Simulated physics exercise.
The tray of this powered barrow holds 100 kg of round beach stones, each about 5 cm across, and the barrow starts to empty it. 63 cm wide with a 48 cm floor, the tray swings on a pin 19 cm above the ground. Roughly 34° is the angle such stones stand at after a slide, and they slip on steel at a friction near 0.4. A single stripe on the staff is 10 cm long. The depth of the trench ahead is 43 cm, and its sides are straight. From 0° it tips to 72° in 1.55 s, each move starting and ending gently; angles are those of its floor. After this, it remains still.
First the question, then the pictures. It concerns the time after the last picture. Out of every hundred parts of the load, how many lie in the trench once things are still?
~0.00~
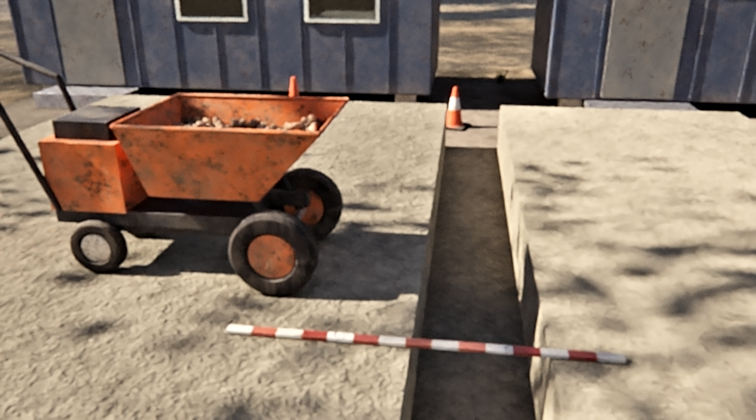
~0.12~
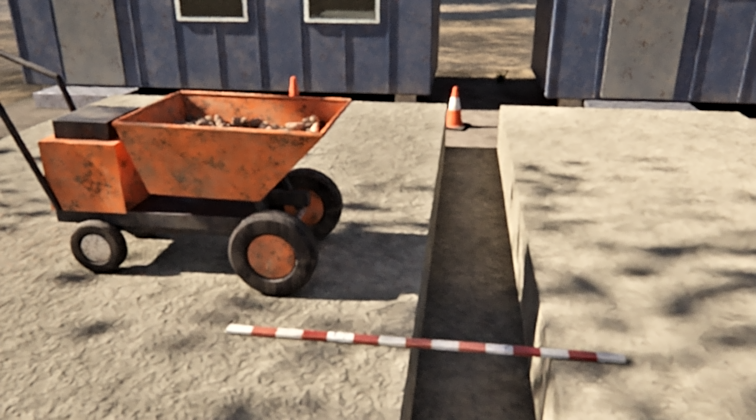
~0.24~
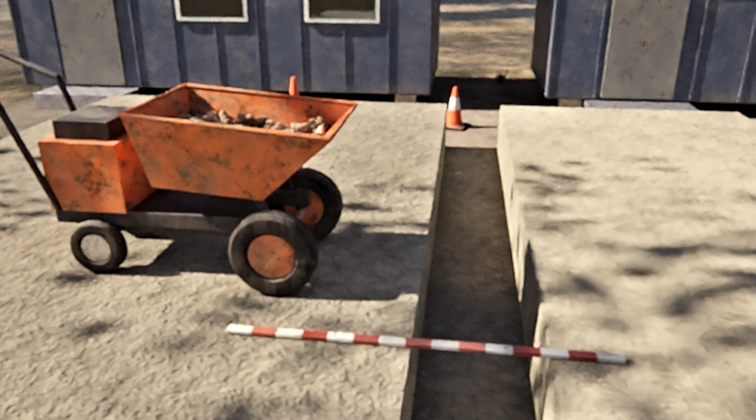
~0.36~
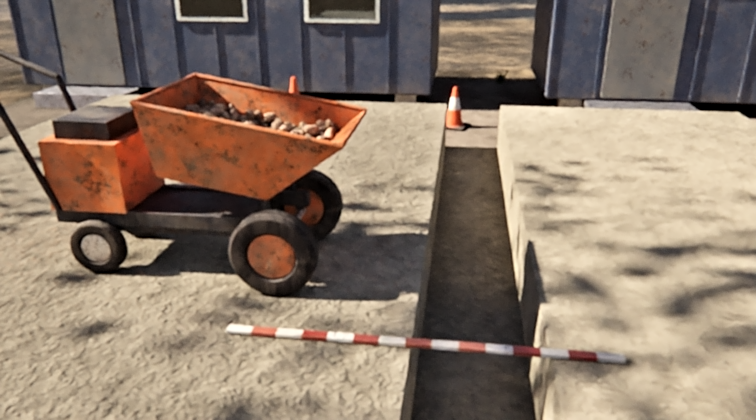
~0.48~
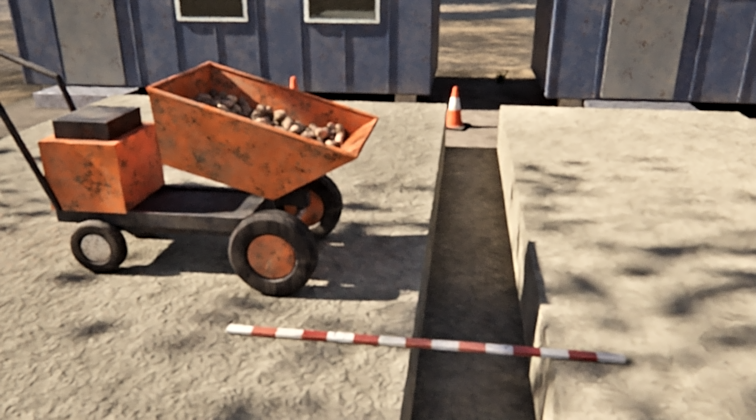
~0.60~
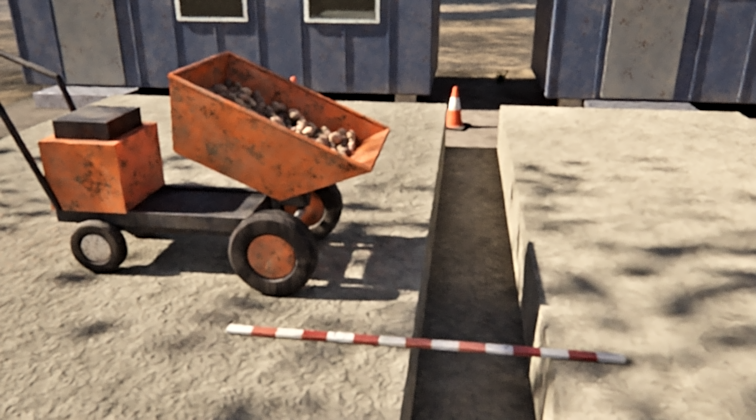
Around 100 out of 100.
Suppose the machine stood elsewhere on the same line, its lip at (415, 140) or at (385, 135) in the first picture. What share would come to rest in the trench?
First spot about 50, second spot about 90 per cent.
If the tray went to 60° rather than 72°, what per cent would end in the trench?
In that case some 100 per cent.
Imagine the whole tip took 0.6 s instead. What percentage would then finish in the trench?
Close to 100 per cent then.
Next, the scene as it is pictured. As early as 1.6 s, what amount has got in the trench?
About 70 per cent by then.
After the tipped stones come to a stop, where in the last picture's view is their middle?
The middle should be near (487, 345).
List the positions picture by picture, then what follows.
In the first frame, the tray is at 0°, its lip at (320, 134); the top of the load is at (276, 128).
In the second frame, the tray is at 1°, its lip at (323, 136); the top of the load is at (258, 125); the stones move at 0.2 m/s on average.
In the third frame, the tray is at 5°, its lip at (331, 140); the top of the load is at (200, 120); the stones move at 0.3 m/s on average.
In the fourth frame, lip at (343, 147), floor tilted 10°, highest stones at (200, 111); the stones move at 0.4 m/s on average.
In the fifth frame, lip at (357, 157), floor tilted 16°, highest stones at (211, 101); the stones move at 0.5 m/s on average.
In the sixth frame, the tray is at 24°, its lip at (371, 170); the top of the load is at (225, 91); the stones move at 0.5 m/s on average.
After 1.2 s the floor is at 61°; 100 % in the tray; the foremost stones are at (418, 216).
After 1.6 s the floor is at 72°; 31 % in the tray, 69 % in the trench; the foremost stones are at (525, 348).
After 2.0 s the floor is at 72°; 5 % in the tray, 95 % in the trench; the foremost stones are at (524, 339).
After 4.0 s the floor is at 72°; 0 % in the tray, 100 % in the trench; the foremost stones are at (524, 344).
